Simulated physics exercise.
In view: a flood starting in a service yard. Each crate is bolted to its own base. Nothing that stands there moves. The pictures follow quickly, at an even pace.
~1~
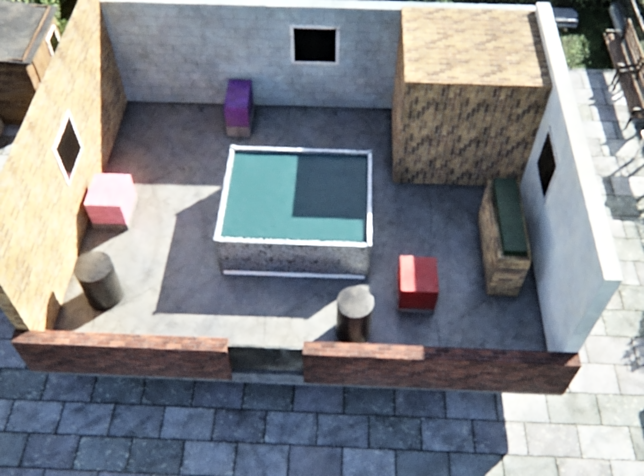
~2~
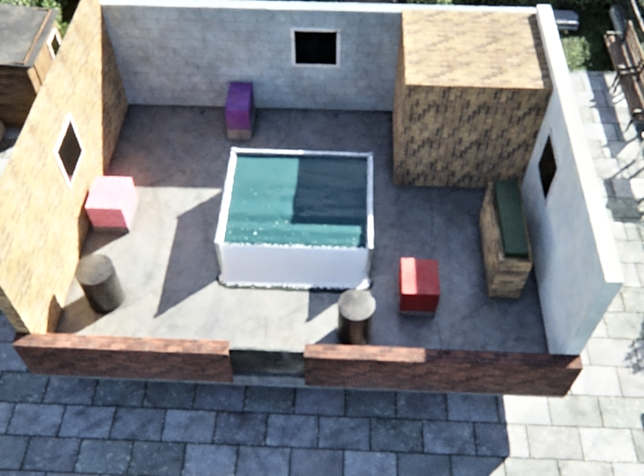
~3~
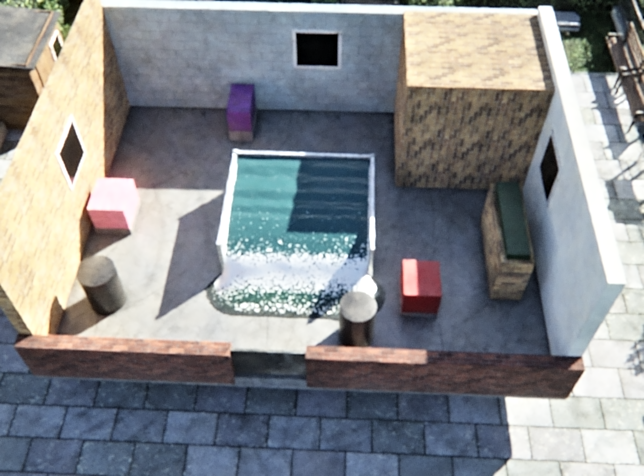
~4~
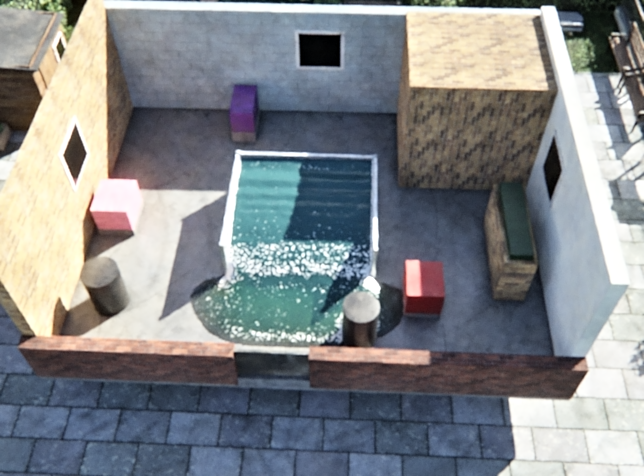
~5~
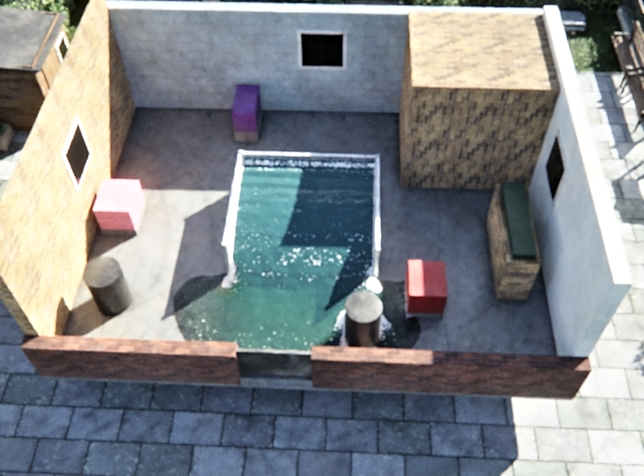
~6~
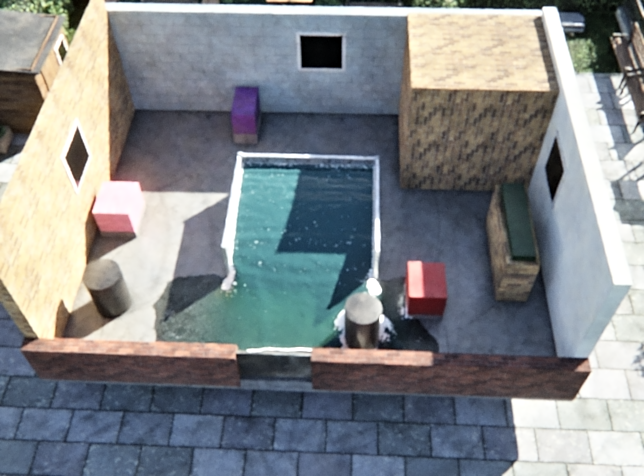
Water bursting through the front of a raised tank, foaming onto the walled yard floor and spreading around a grey cylinder.
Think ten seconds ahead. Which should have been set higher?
The red crate is soaked; the purple crate keeps dry; the pink crate is soaked.
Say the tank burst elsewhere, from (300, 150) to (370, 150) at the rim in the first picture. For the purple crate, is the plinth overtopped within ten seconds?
The purple crate is wetted.
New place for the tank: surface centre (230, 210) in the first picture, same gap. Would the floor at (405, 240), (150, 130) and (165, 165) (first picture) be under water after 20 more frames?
In that order: Flooded, flooded, awash.
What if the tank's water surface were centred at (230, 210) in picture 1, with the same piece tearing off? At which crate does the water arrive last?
Last comes the purple crate.
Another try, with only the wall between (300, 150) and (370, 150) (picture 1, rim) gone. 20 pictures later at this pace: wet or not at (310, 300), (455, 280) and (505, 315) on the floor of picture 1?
In turn: Not flooded, dry, free of water.
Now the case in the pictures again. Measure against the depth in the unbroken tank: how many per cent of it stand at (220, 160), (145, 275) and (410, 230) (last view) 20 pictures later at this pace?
About 0, 18 and 2 per cent.
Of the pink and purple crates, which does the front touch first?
It is the one in pink.
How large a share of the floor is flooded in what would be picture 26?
About 60 per cent.
A moment on, water covers 25 % of the floor; the red crate water round its plinth, the purple crate not reached, the pink crate not reached.
Next, water covers 35 % of the floor; the red crate water round its plinth, the purple crate not reached, the pink crate not reached.
Then, water covers 60 % of the floor; the red crate water round its plinth, the purple crate not reached, the pink crate water round its plinth.
Later, water covers 95 % of the floor; the red crate water round its plinth, the purple crate water round its plinth, the pink crate water round its plinth.
In the end, water covers 100 % of the floor; the red crate was topped, the purple crate stayed above the water, the pink crate was topped.
